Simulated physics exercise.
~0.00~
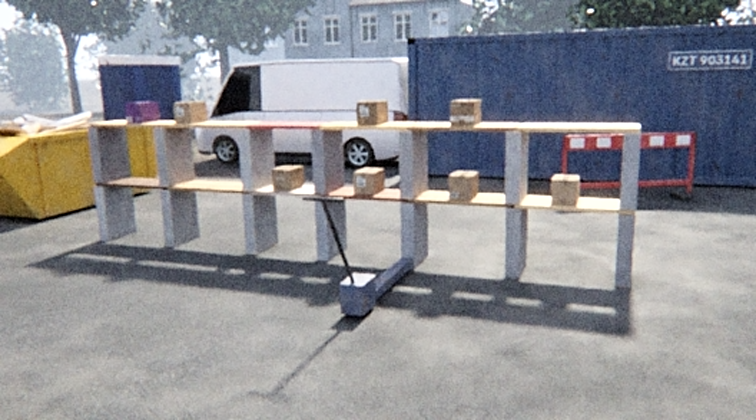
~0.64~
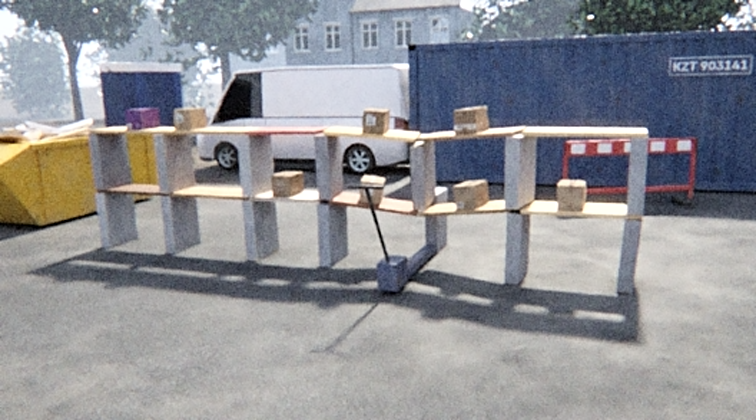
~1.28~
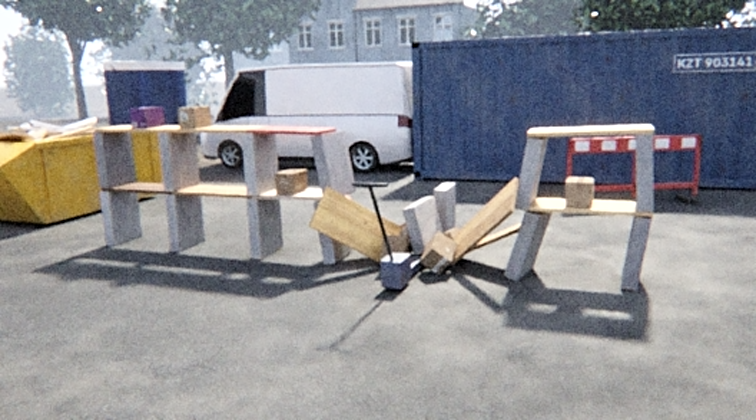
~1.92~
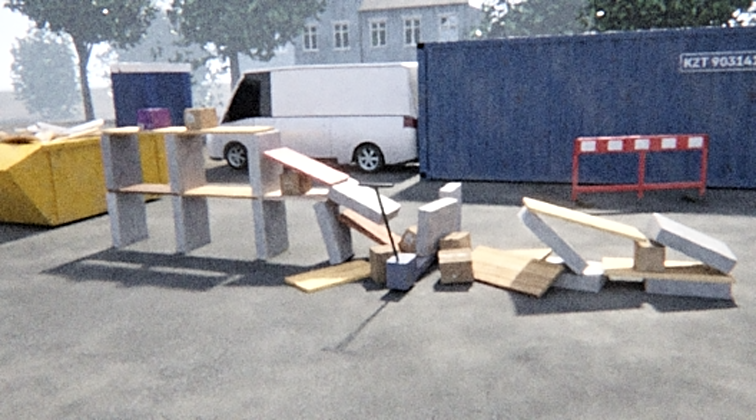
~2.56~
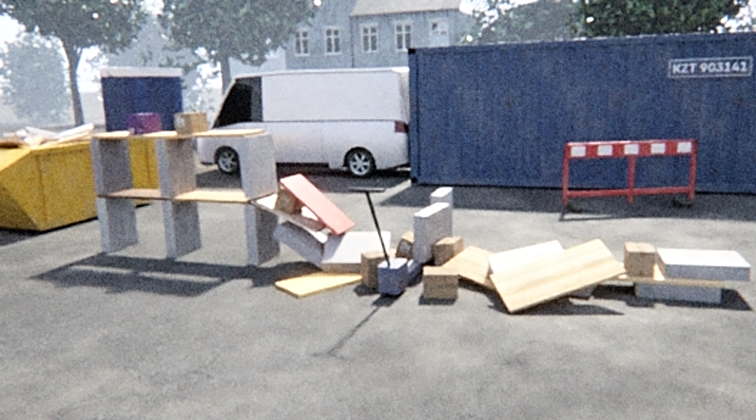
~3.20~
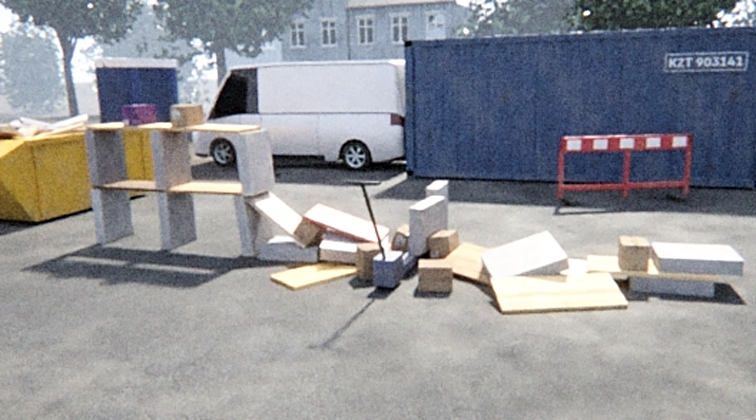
A long two-tier shelf collapses from the right as a jack shifts an upright, leaving the left end standing.
